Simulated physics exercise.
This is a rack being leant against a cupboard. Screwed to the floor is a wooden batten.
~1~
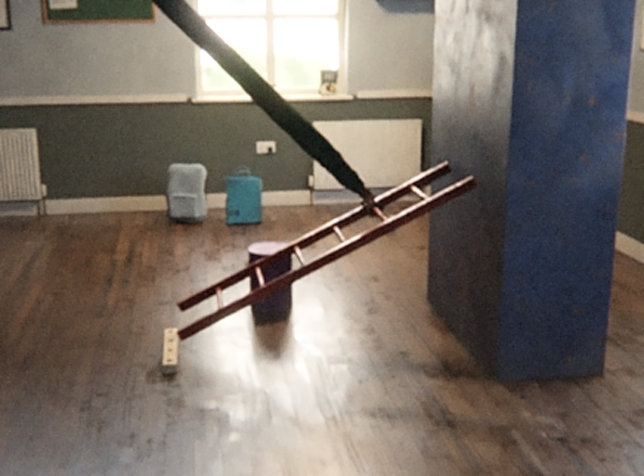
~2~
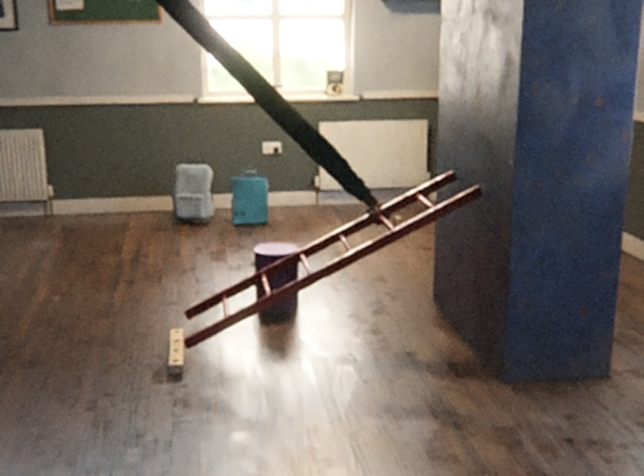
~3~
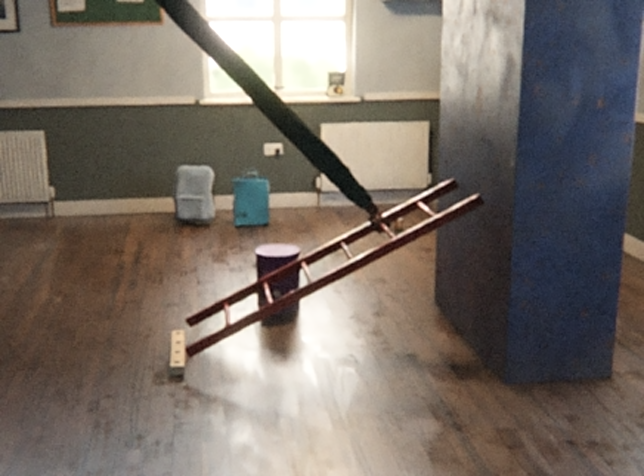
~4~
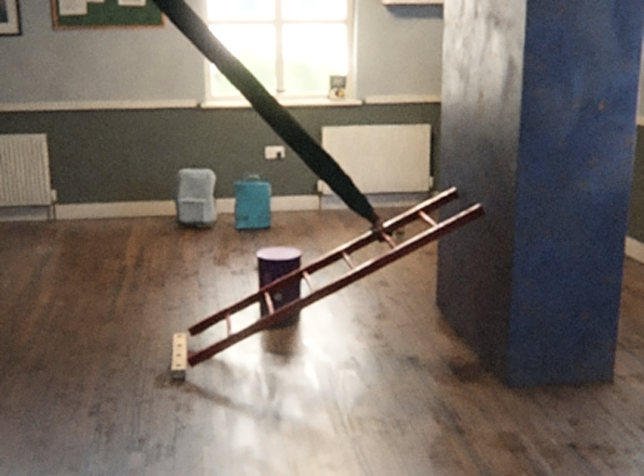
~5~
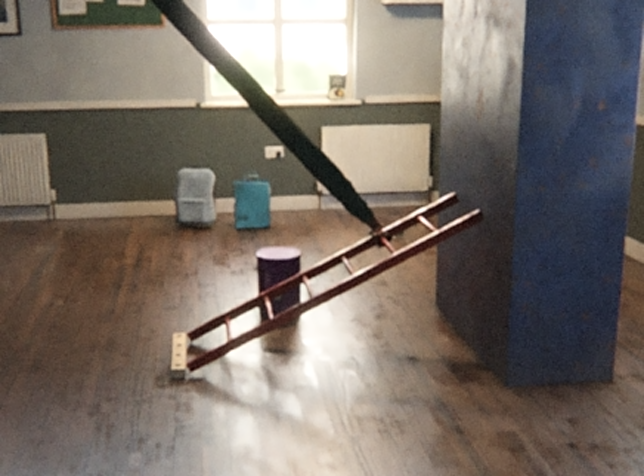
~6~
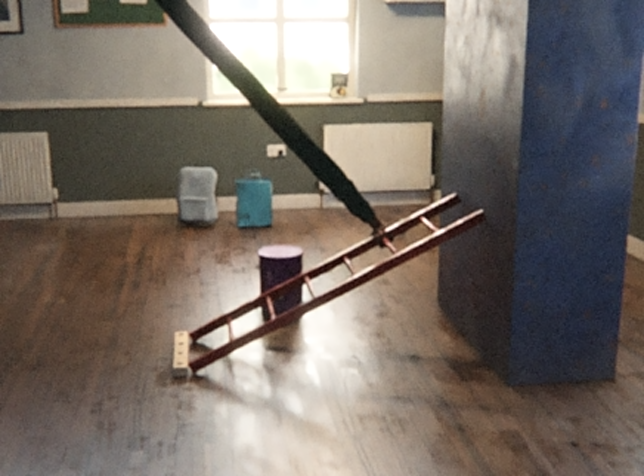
A red ladder-like rack, held near its upper end by a dark sleeve-like arm, lowers slightly into a slant between a pale batten on the floor and a tall blue cupboard, with a purple pail standing behind it.
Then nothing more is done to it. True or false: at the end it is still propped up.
True.
Then, 0.10 s on from there, red rack moving near (331, 280).
Then, 0.48 s on from there, red rack at rest near (331, 280).
In the end, the red rack holds its place, near (331, 280); the other things unmoved.
